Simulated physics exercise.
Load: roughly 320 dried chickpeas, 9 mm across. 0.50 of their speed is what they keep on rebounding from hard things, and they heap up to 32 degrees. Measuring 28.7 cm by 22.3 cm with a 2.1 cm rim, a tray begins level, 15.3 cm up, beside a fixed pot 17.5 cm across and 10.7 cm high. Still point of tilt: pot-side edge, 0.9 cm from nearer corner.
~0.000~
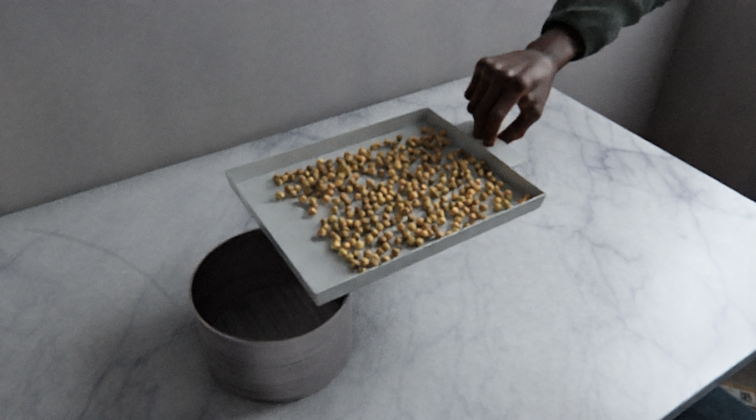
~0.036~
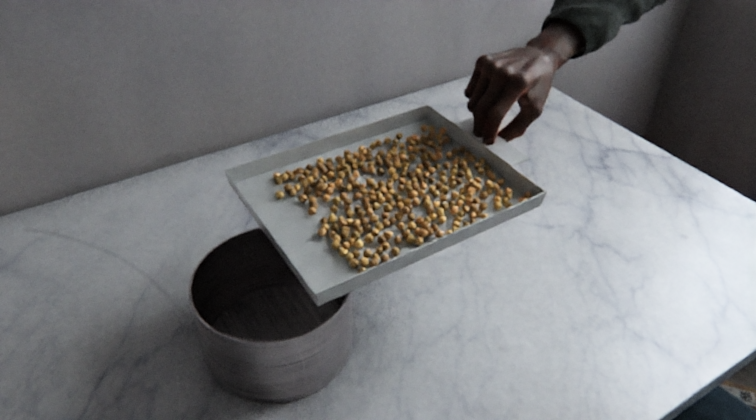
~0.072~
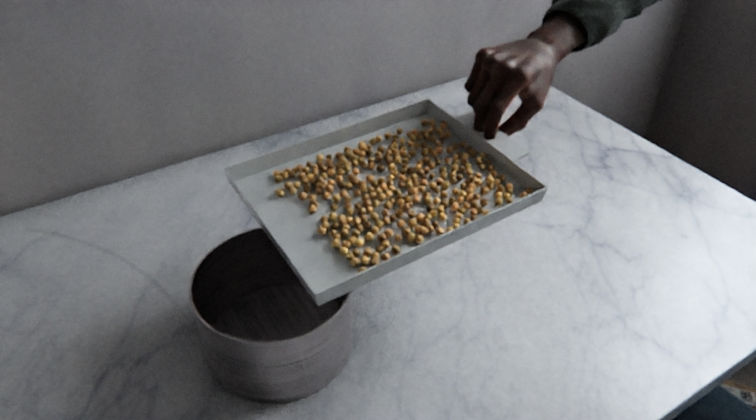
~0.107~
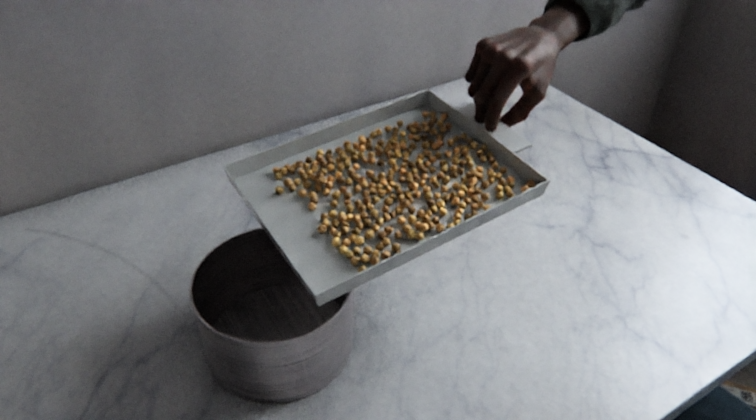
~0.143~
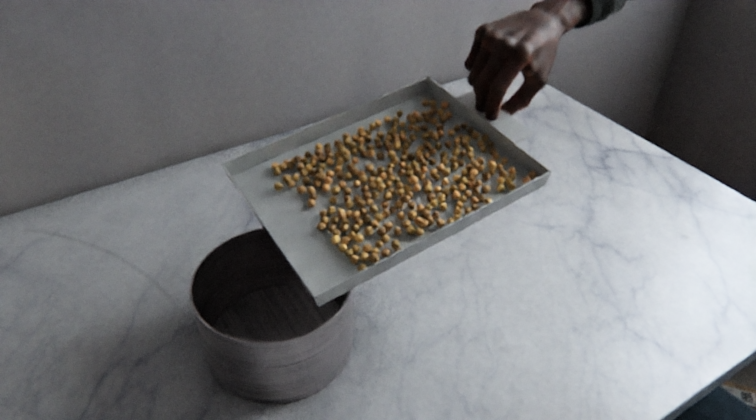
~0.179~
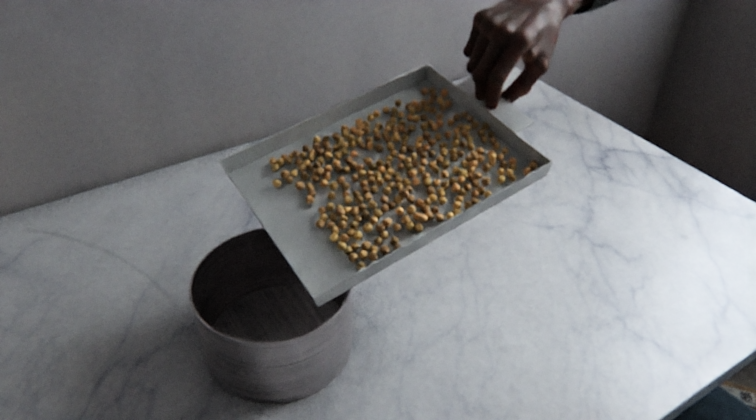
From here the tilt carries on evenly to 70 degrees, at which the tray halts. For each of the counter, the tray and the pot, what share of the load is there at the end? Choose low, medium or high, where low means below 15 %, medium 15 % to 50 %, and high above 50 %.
Shares - counter: Medium, tray: High, pot: Low.
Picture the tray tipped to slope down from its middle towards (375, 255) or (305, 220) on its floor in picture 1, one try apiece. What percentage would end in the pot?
About 0 per cent on the first try and 20 per cent on the second.
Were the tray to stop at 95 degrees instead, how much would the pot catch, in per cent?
That comes out at some 10 per cent.
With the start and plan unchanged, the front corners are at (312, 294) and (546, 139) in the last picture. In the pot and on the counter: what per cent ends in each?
The pot gets 20 and the counter 40.
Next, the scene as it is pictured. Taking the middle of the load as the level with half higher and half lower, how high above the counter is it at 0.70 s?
The halfway mark sits at about 22 cm.
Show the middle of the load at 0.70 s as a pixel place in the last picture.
The middle of the load should be near (304, 225) then.
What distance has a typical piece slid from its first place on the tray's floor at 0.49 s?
It has moved some 5 cm from its start.
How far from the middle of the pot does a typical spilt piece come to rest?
I'd say close to 20 centimetres.
After 0.49 s, tilt 40 degrees; the tray holds 100 %, the pot 0 %.
After 0.70 s, tilt 59 degrees; the tray holds 100 %, the pot 0 %.
After 1.02 s, tilt 70 degrees; the tray holds 70 %, the pot 0 %.
At rest (2.0 s), counter 35 %, tray 60 %, pot 5 %.
